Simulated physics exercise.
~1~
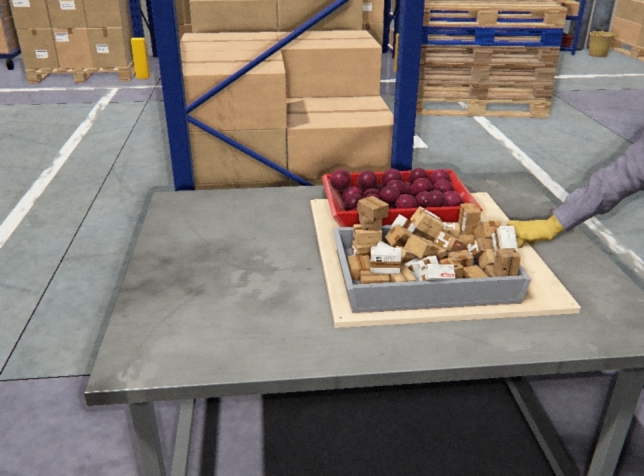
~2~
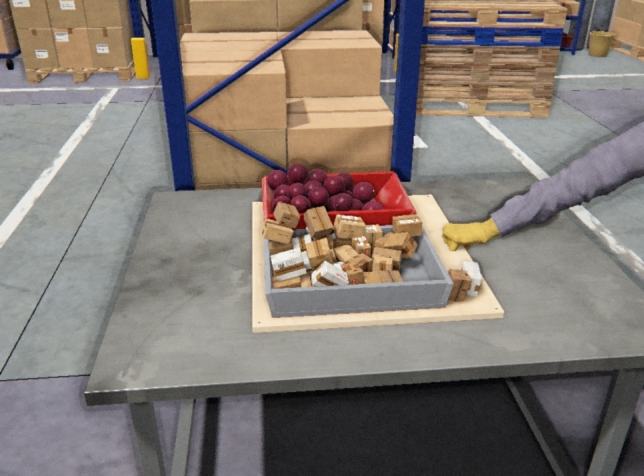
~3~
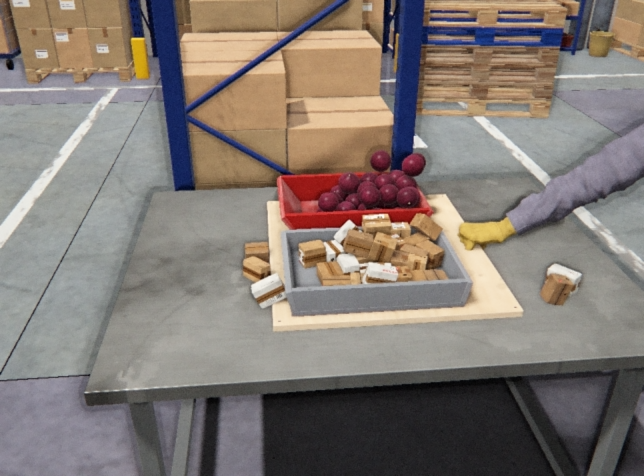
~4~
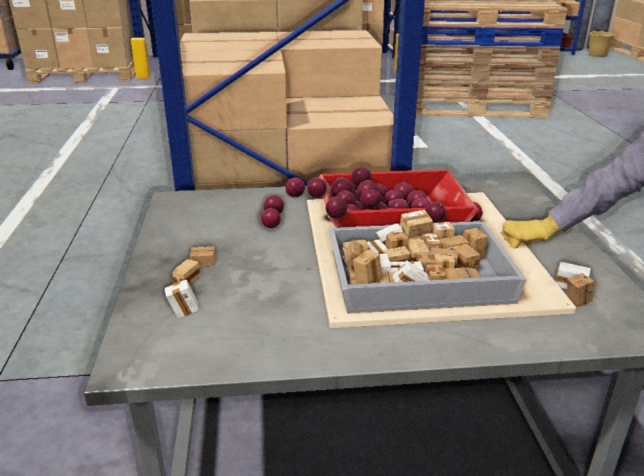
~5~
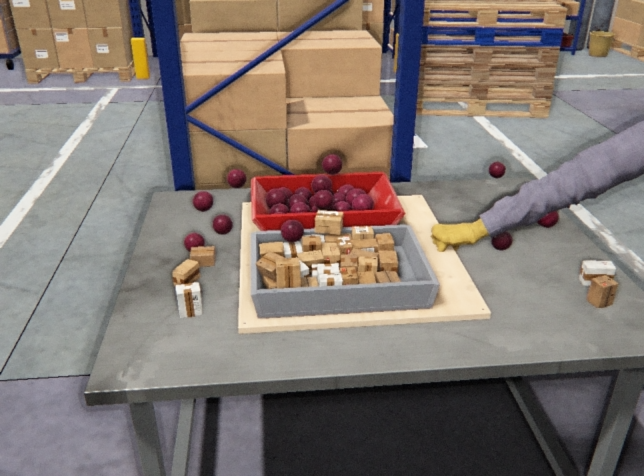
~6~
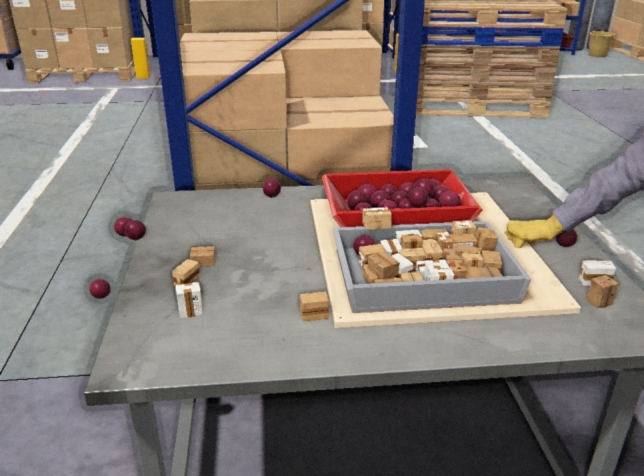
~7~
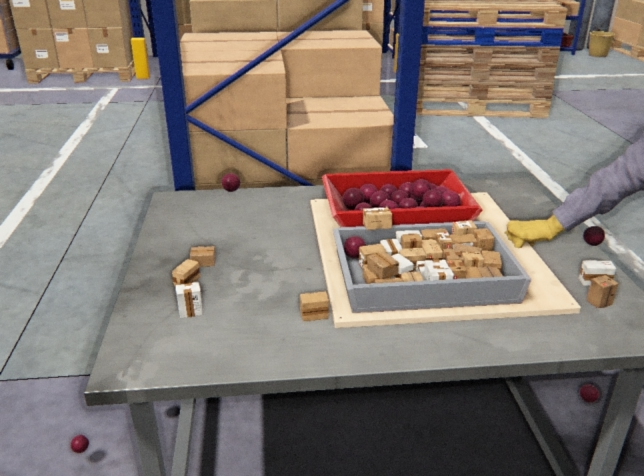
A wooden board holding a grey tote of little parcels and a red tote of red onions was slid left and right by a gloved hand, spilling parcels and then onions, until it rested at the right with some onions off the table.
